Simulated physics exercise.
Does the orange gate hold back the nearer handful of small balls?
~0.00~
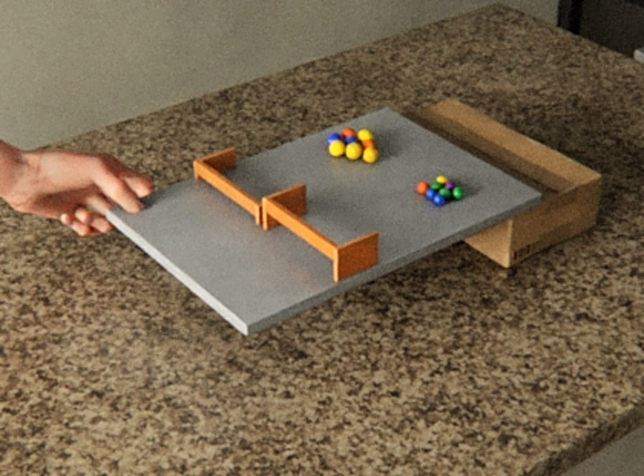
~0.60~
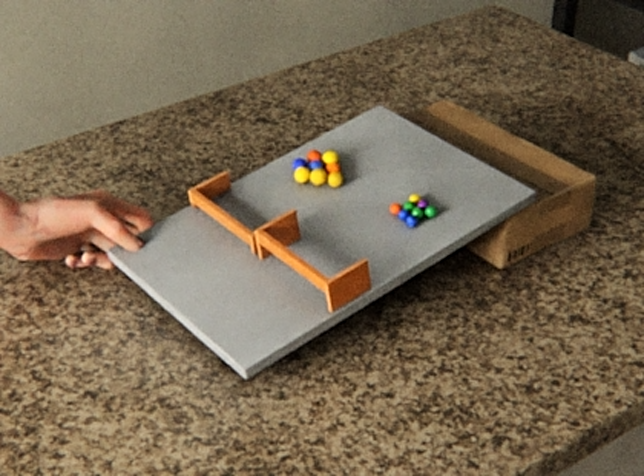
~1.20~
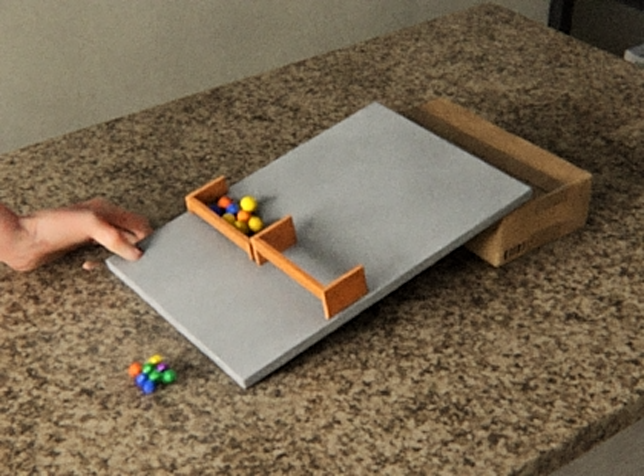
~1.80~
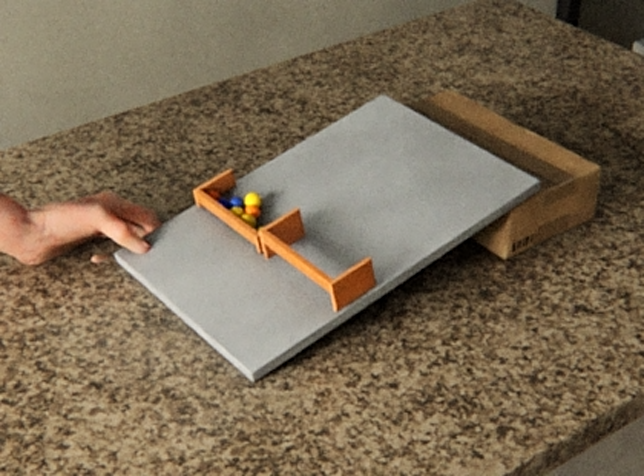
No, the nearer handful passes beneath its orange bar and leaves the board. Only the farther handful lodges against its bar.
